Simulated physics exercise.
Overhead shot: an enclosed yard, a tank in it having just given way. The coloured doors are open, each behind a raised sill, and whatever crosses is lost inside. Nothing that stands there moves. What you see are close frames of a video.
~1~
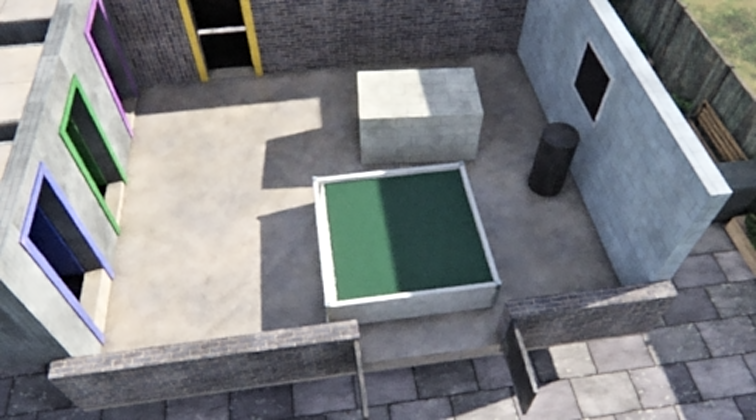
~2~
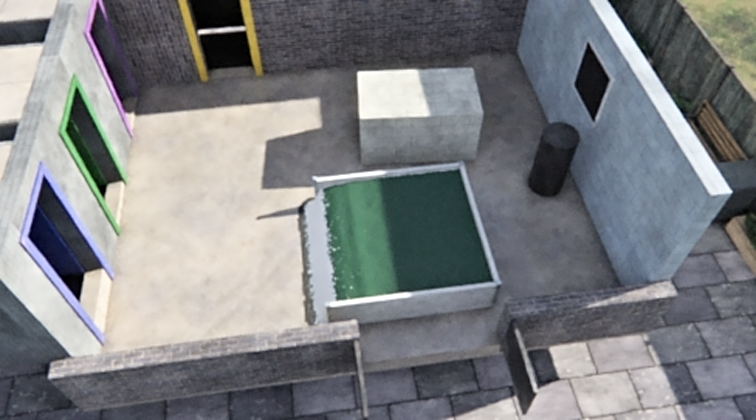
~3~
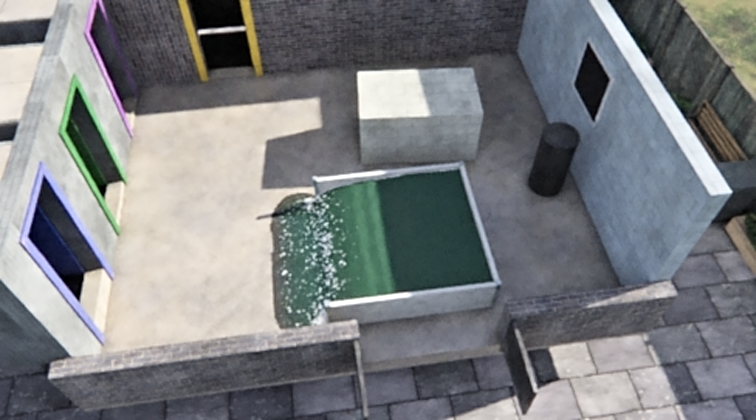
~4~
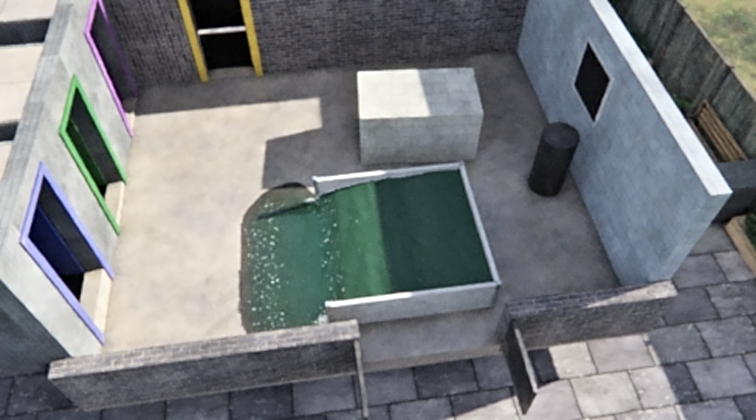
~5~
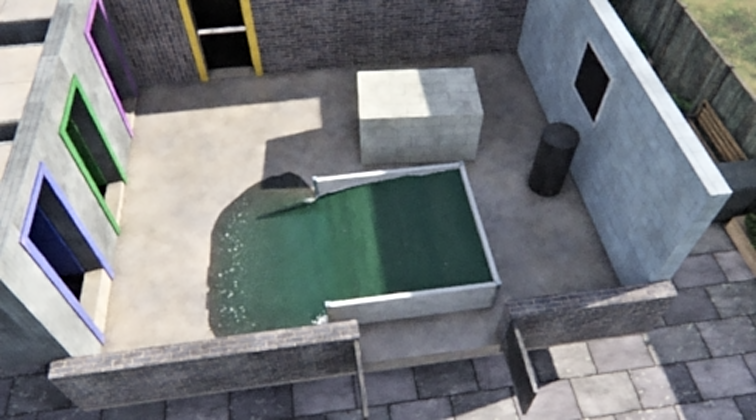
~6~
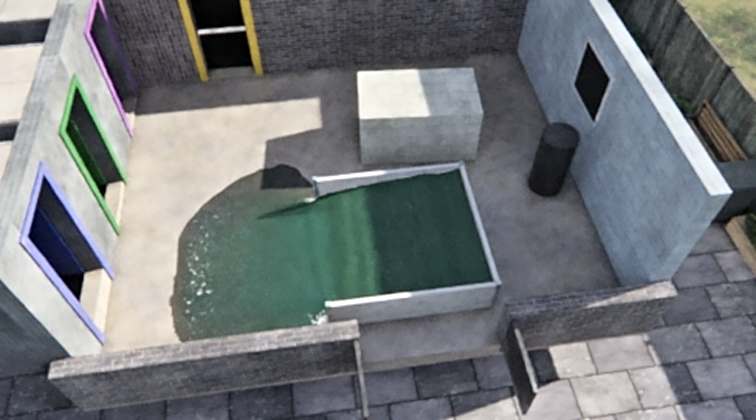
Walled yard seen from above, a square tank's left side giving way and green water spreading leftward across the pale floor.
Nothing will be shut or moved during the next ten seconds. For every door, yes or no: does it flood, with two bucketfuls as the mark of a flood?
Green door: Yes, yellow door: Yes, purple door: Yes, blue door: No.
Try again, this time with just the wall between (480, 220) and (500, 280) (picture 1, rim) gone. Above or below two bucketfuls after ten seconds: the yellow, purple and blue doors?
Going door by door: The yellow door stays safe, the purple door stays safe, and the blue door stays safe.
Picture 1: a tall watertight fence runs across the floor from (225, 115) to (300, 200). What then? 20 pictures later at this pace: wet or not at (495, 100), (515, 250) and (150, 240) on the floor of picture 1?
Taking the three spots in turn, they are unwetted, unwetted and inundated.
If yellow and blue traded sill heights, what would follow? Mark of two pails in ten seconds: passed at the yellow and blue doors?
Here's how I see it: The yellow door does not reach it, the blue door gets past it.
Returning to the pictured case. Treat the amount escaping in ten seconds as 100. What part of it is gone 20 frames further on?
Log: Around 20 %, estimated.
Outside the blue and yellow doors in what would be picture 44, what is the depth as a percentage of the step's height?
Roughly 30 and 310 %.
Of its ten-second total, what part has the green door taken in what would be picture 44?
Near 100 per cent, give or take.
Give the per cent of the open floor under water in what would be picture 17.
My estimate is near 35 per cent.
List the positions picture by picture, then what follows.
The tank at (401, 231) is whole and still, in the first picture.
Water pours out at (325, 254) and has run to (307, 204), in the second picture.
The front is at (291, 200), out from the gap at (326, 255), in the third picture.
The front is at a hidden place, out from the gap at (326, 255), in the fourth picture.
The front is at a hidden place, out from the gap at (326, 255), in the fifth picture.
The front is at (185, 332), out from the gap at (326, 255), in the sixth picture.
A moment on, water covers 30 % of the floor; the green door wet at the sill, nothing in, the yellow door not reached, the purple door not reached, the blue door wet at the sill, nothing in.
Next, water covers 35 % of the floor; the green door under two buckets in, the yellow door not reached, the purple door not reached, the blue door wet at the sill, nothing in.
Then, water covers 40 % of the floor; the green door over two buckets in, the yellow door not reached, the purple door wet at the sill, nothing in, the blue door wet at the sill, nothing in.
Later, water covers 65 % of the floor; the green door far over two buckets in, the yellow door over two buckets in, the purple door over two buckets in, the blue door under two buckets in.
In the end, water covers 85 % of the floor; the green door far over two buckets in, the yellow door far over two buckets in, the purple door over two buckets in, the blue door under two buckets in.
